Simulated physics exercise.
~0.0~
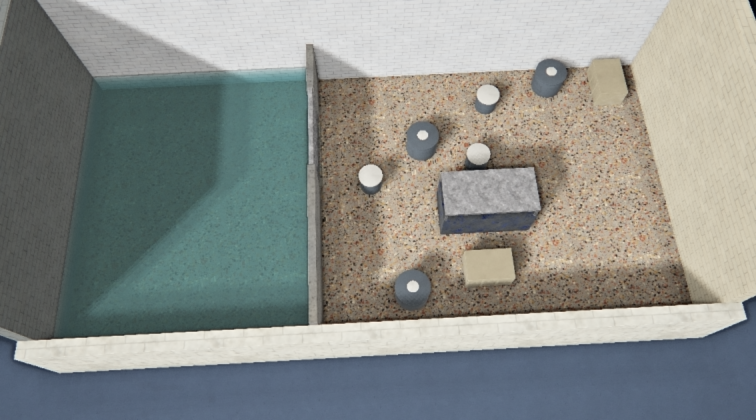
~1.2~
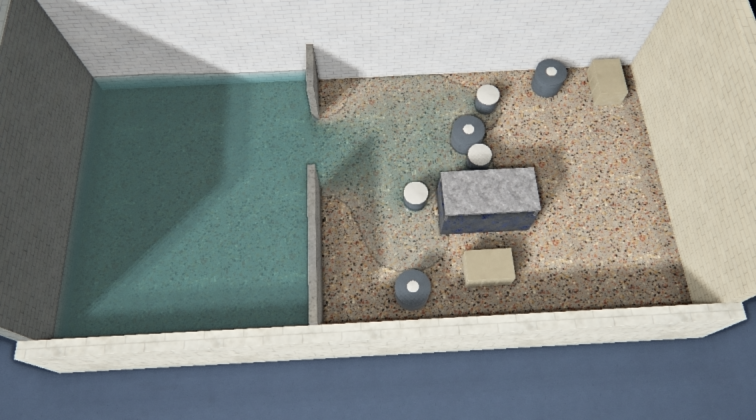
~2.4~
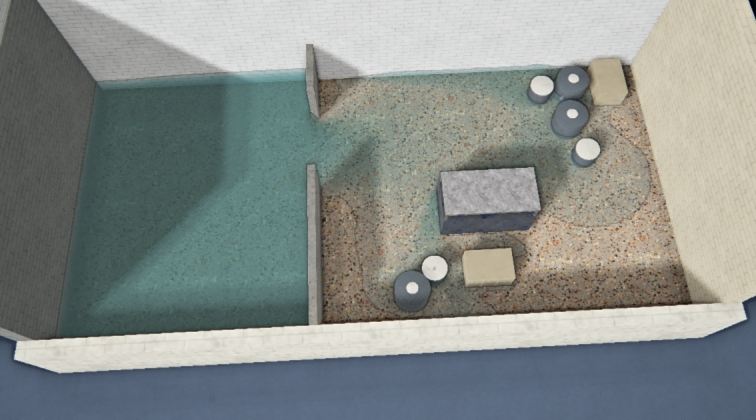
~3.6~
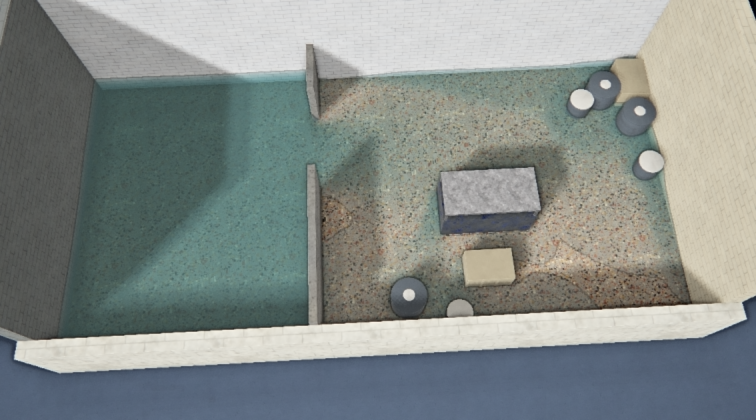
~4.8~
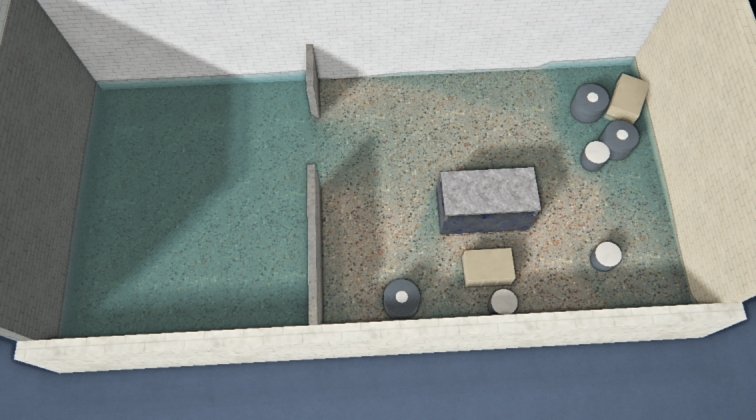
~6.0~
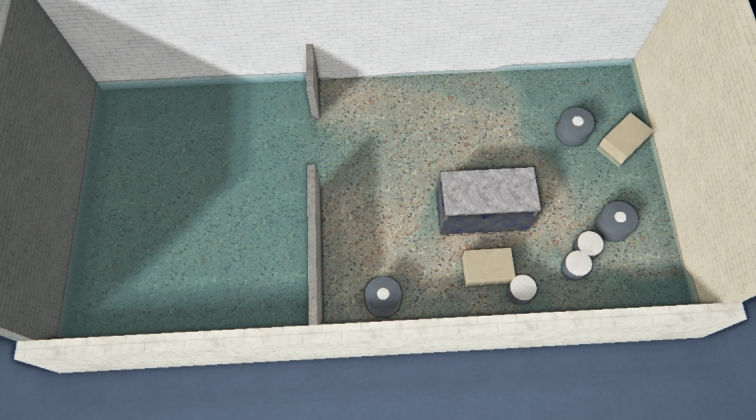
The clip opens on a walled enclosure split by a grey partition, with teal water on the left and scattered tubs, crates and a large stone block on a dry, speckled floor at right. A gap opens in the partition, and water spills through, pushing the nearest tubs rightward. The flow spreads around the block, crowding several tubs near the far right corner while one white-topped tub slides to the front wall. Water then covers the floor, and the right-hand group turns and drifts forward. By the end, several tubs sit toward the front right, while the block remains in place.
